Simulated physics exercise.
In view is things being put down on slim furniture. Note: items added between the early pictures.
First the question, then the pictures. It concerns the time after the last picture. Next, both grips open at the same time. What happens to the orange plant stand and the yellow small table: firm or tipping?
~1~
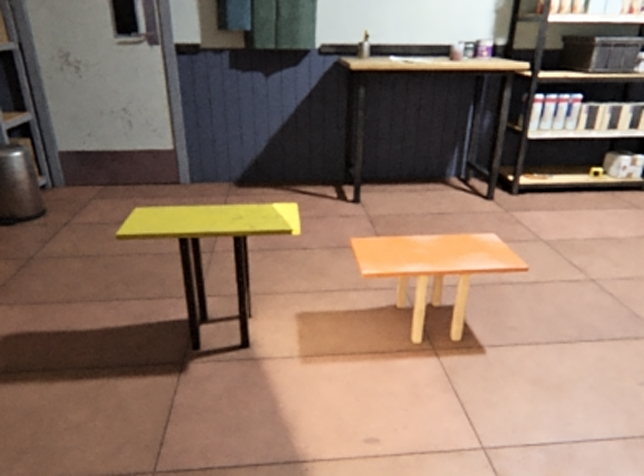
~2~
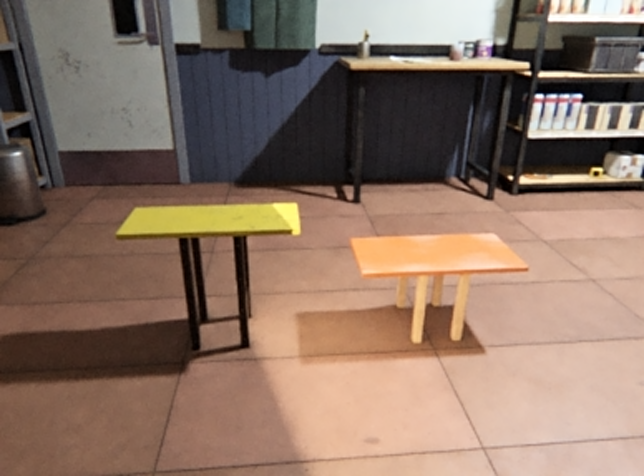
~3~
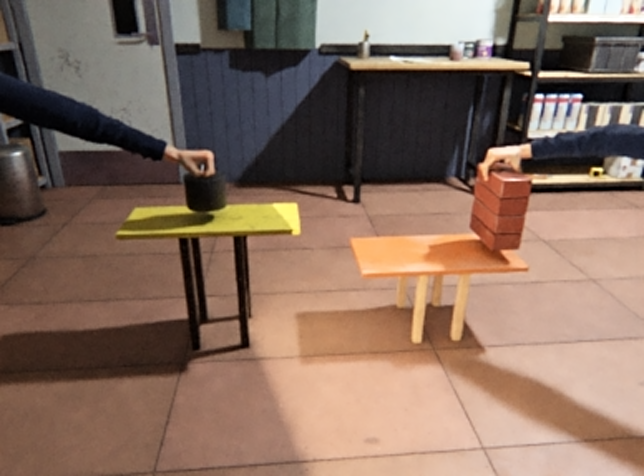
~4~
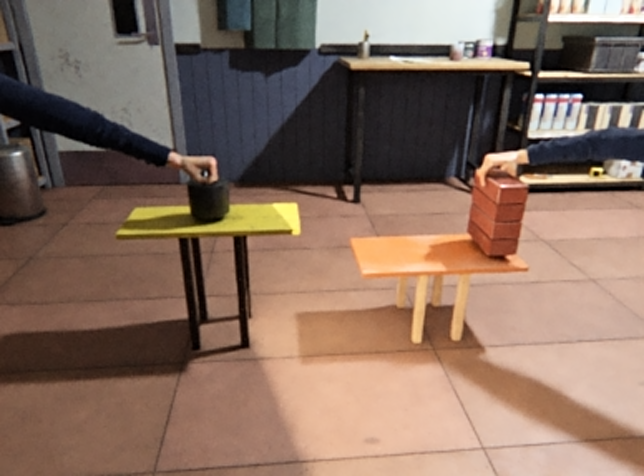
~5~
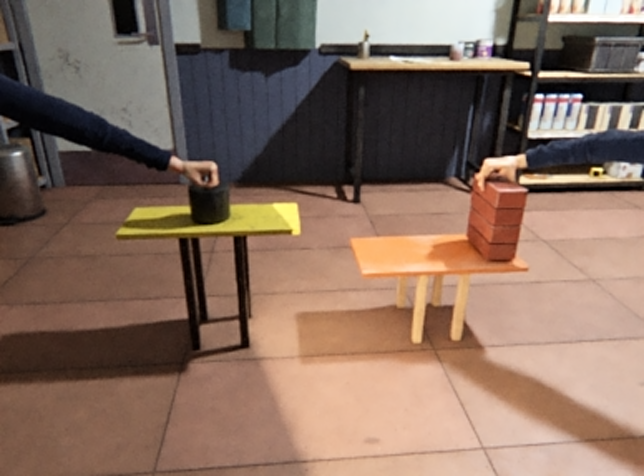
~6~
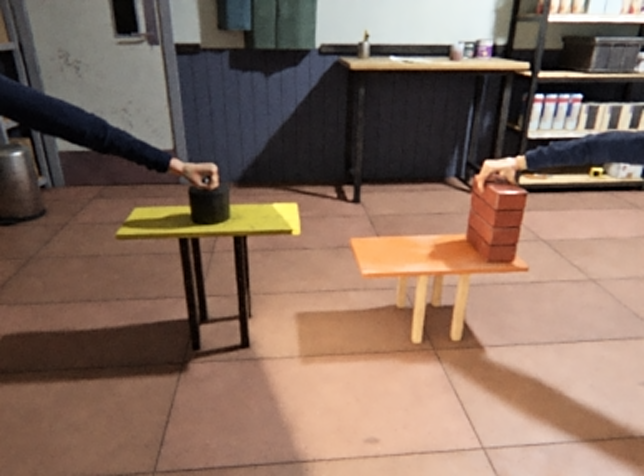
As it turns out, the orange plant stand topples; the yellow small table stays upright.
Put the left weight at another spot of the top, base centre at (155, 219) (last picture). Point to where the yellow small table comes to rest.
Roughly (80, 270).
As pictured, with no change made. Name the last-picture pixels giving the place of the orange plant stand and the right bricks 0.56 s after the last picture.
(497, 261) and (556, 276).
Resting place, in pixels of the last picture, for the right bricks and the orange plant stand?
(594, 303) and (494, 264).
Then, 0.56 s later than the last frame, orange plant stand tilted by 50° near (497, 260); yellow small table at rest near (214, 220).
When it is over, the orange plant stand goes over, near (494, 264); the yellow small table keeps steady, near (214, 220).
